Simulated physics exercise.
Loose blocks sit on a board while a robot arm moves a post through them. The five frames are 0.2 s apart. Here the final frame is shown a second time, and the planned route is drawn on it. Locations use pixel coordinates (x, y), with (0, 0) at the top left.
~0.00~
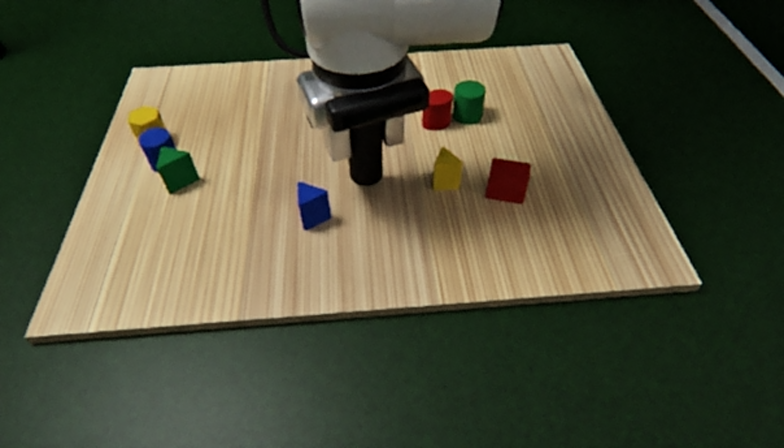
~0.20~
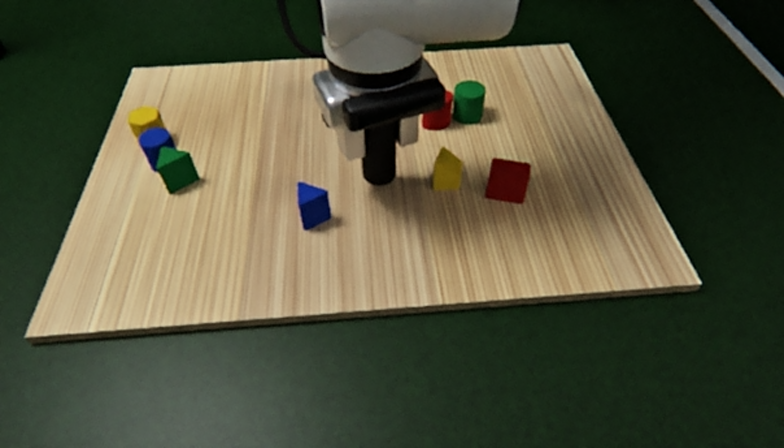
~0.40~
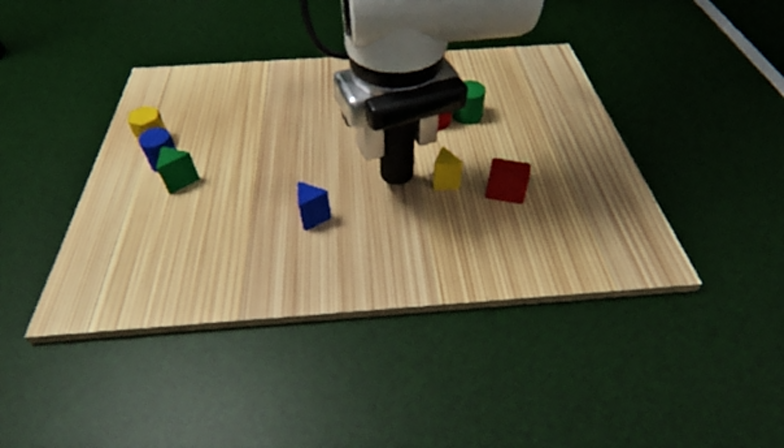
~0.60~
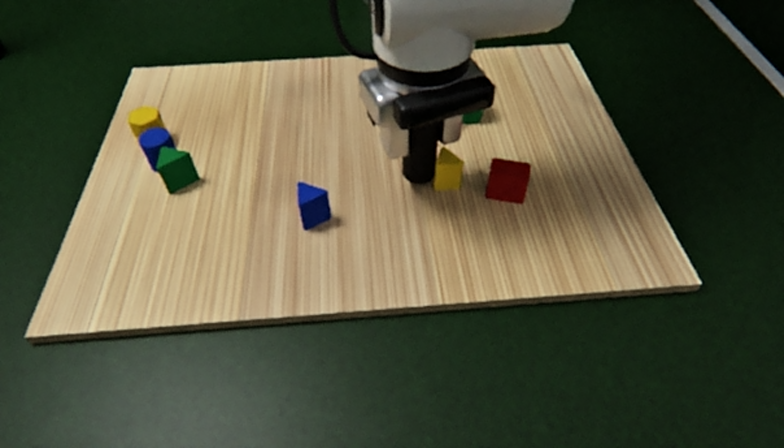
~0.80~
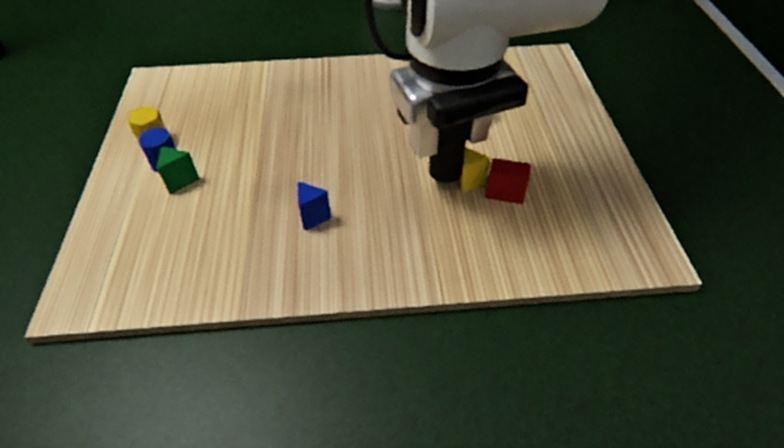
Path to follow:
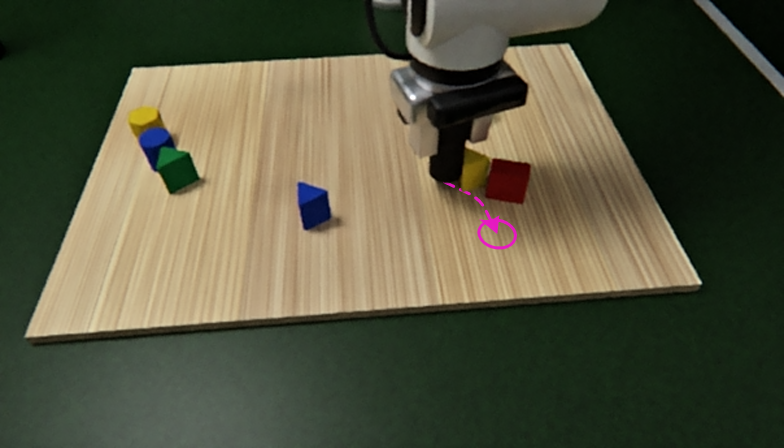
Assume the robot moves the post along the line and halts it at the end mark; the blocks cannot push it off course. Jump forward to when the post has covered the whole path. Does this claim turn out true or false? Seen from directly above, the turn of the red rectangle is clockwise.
The statement is true.
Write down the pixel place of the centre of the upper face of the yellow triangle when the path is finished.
Roughly at (495, 156).
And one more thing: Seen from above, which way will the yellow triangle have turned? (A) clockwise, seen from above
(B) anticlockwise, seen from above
Correct choice: B.
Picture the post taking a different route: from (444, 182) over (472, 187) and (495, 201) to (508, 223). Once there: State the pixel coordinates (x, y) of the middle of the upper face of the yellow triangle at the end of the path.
It is going to be at (507, 152).
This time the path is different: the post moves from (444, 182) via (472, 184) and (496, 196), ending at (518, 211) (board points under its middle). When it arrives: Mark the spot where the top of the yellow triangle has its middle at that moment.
Its top face will be centred at roughly (515, 152).
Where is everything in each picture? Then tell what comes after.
The first frame shows post tip (367, 175); block tops, yellow triangle (447, 157); red rectangle (511, 167).
The second frame shows post (380, 174); blocks unchanged.
The third frame shows post (397, 173); blocks unchanged.
The fourth frame shows post (419, 172); blocks unchanged.
The fifth frame shows post (445, 171); yellow triangle (474, 156); red rectangle (511, 167).
Path on the board, from (444, 182) by way of (469, 194) and (486, 211) to (497, 234).
What follows on the original path. Halfway along, post (481, 191); yellow triangle (495, 156), turned 40° anticlockwise; red rectangle (523, 168), turned 30° clockwise.
At the end, post (499, 224); yellow triangle (495, 156), turned 40° anticlockwise; red rectangle (523, 168), turned 30° clockwise.
